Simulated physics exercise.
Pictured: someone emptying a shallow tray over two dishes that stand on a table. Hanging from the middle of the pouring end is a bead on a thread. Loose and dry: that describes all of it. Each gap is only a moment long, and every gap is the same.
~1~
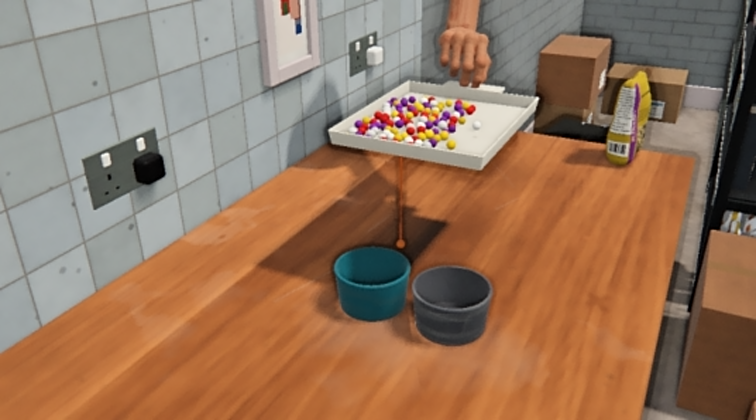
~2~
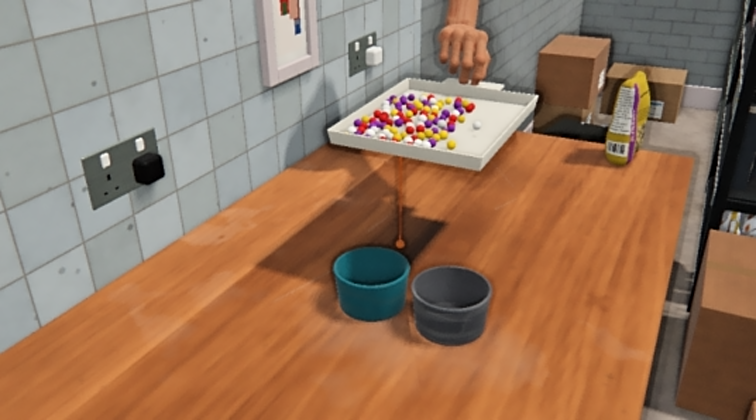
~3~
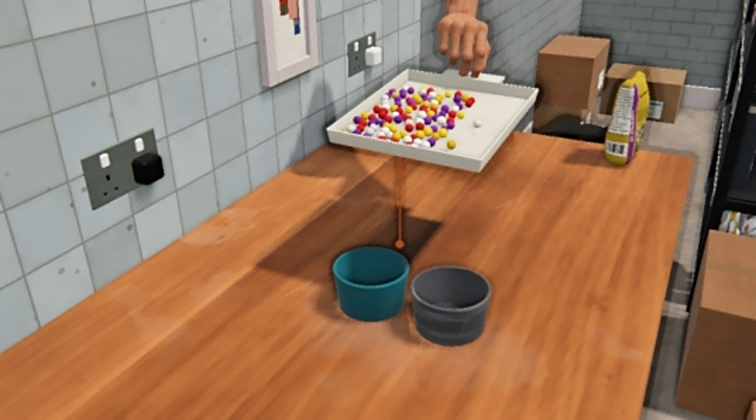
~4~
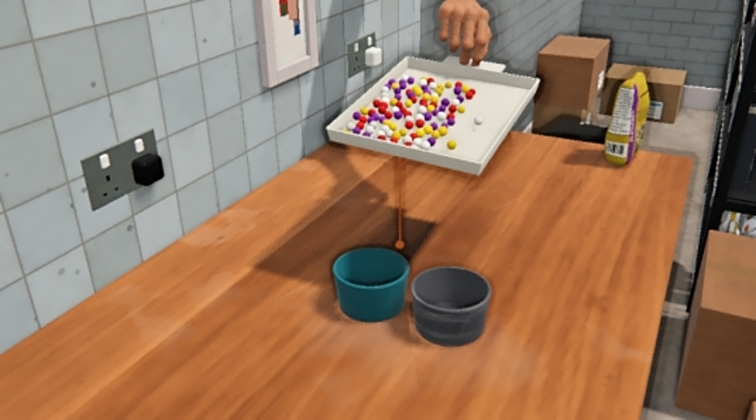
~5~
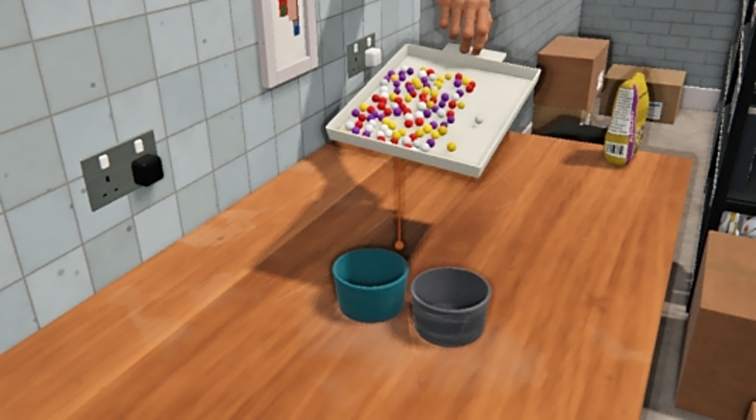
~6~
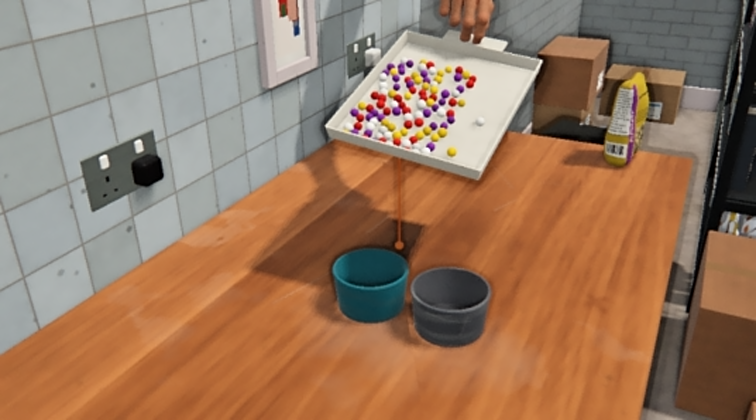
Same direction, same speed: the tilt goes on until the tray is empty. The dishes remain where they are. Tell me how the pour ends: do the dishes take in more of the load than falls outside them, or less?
Caught: Above half.
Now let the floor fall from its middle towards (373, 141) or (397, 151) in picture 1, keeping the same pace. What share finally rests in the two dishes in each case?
So it's 10 percent with the first slope and 50 percent with the other.
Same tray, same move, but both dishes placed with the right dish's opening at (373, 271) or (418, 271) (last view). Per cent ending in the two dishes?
About 10 per cent, then about 40 per cent.
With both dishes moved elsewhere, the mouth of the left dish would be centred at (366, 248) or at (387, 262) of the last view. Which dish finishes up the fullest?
In the first position the right of the two, in the second the right of the two.
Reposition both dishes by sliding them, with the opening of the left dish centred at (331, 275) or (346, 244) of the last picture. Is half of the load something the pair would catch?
Place 1: Lower than half; place 2: Lower than half.
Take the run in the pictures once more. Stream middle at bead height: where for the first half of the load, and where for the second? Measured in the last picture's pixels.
Near (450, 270) to start, and near (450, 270) afterwards.
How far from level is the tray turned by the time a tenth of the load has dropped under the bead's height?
Roughly 90 degrees of tilt.
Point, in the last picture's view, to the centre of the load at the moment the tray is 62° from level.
Around (431, 140).
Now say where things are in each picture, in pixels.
Corners of the pouring end at (332, 130) and (481, 155), level; middle of the load at (405, 121), round plastic beads; left dish at (355, 299); right dish at (437, 323); bead on its thread at (401, 244), in the first picture.
Corners of the pouring end at (331, 130) and (480, 156), level; middle of the load at (404, 120), in the second picture.
Corners of the pouring end at (330, 129) and (480, 158), tipped barely, lowest at the right corner; middle of the load at (403, 116), in the third picture.
Corners of the pouring end at (330, 128) and (480, 162), tipped a little, lowest at the right corner; middle of the load at (403, 111), in the fourth picture.
Corners of the pouring end at (329, 127) and (479, 165), tipped a little, lowest at the right corner; middle of the load at (403, 107), a stray few on the move, in the fifth picture.
Corners of the pouring end at (329, 126) and (479, 168), tipped clearly, lowest at the right corner; middle of the load at (402, 105), nearly all on the move; left dish at (354, 301); right dish at (435, 324), in the sixth picture.
Soon, tray tipped steeply; nearly all on the tray; a stray few in the right dish; a stray few outside both; a stray few in the air.
A while on, tray tipped right over; about a quarter on the tray; about a third in the right dish; a stray few in the left dish; a small part outside both; about a quarter in the air.
Towards the end, tray tipped past a quarter turn; most in the right dish; a small part in the left dish; about a quarter outside both.
Finally, tray tipped past a quarter turn; most in the right dish; a small part in the left dish; about a quarter outside both.
